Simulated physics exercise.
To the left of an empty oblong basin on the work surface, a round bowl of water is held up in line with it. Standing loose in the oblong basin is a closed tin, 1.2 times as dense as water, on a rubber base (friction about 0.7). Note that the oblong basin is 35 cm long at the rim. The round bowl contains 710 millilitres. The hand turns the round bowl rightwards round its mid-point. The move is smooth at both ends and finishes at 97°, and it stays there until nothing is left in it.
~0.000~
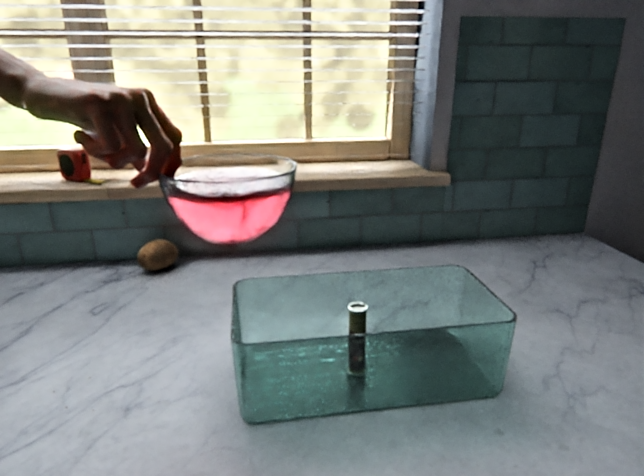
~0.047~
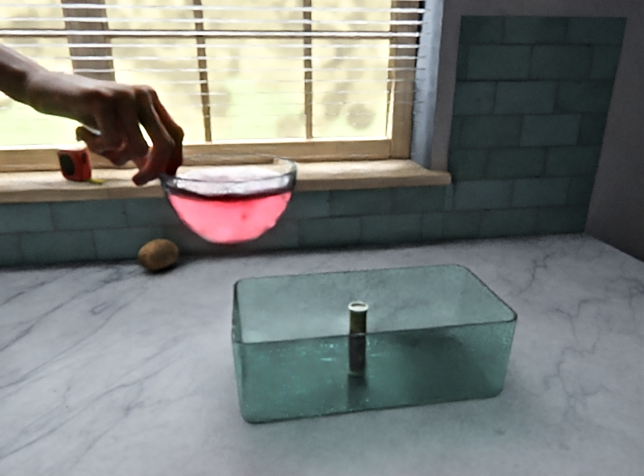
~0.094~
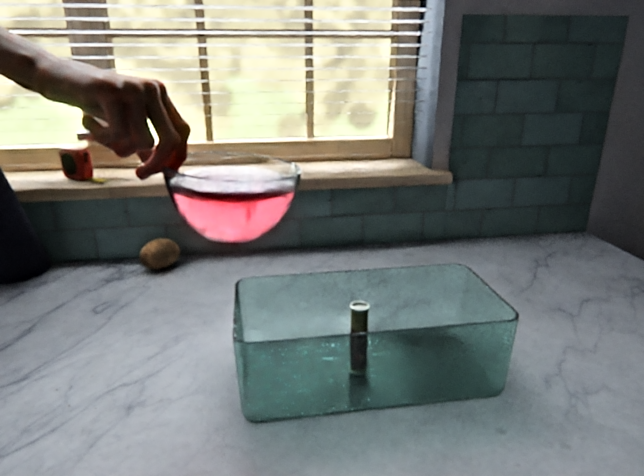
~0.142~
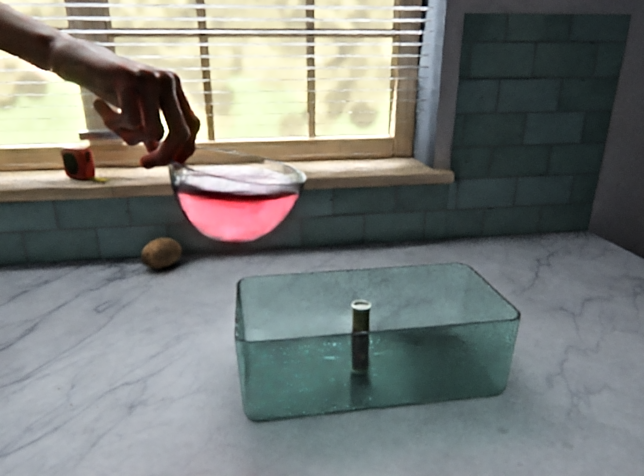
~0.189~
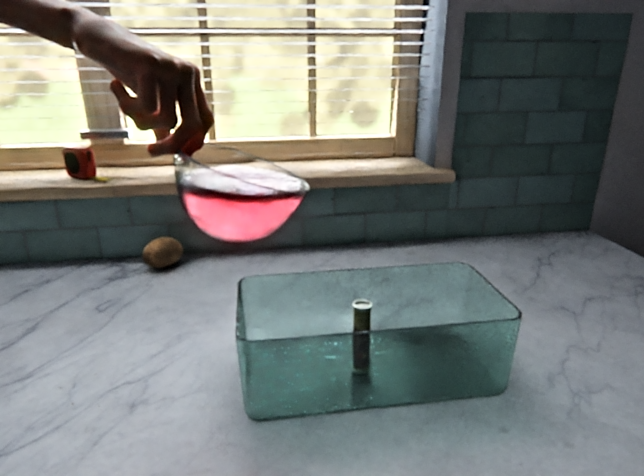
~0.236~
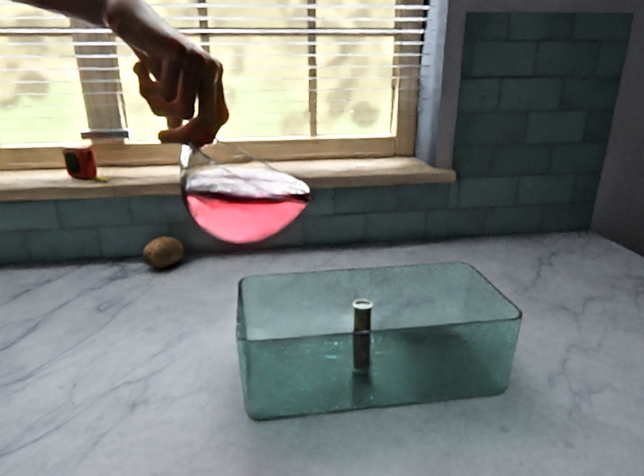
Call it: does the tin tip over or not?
It tips over.
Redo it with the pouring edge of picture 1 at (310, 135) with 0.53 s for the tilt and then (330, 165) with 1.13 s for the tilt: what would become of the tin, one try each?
In the first try it comes down; in the second it remains standing.
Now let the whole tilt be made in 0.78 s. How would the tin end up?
Then the tin tumbles.
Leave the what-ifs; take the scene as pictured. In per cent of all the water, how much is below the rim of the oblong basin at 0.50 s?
Some 34 per cent.
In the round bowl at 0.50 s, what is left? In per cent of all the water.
Around 24 in a hundred.
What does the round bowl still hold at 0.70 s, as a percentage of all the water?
Around 1 in a hundred.
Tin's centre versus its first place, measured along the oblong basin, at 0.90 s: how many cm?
Measured centre to centre, about 8 cm.
Then, 0.50 s in, the tilt is 88° and 24 per cent is still to pour; the tin stands where it began.
Then, 0.70 s in, the tilt is 97° and 1 per cent is still to pour; the tin leans 8°.
Then, 0.90 s in, the tilt is 97° and 0 per cent is still to pour; the tin lies on its side.
Then, 1.12 s in, the tilt is 97° and 0 per cent is still to pour; the tin lies on its side.
Finally, the tin lies on its side.
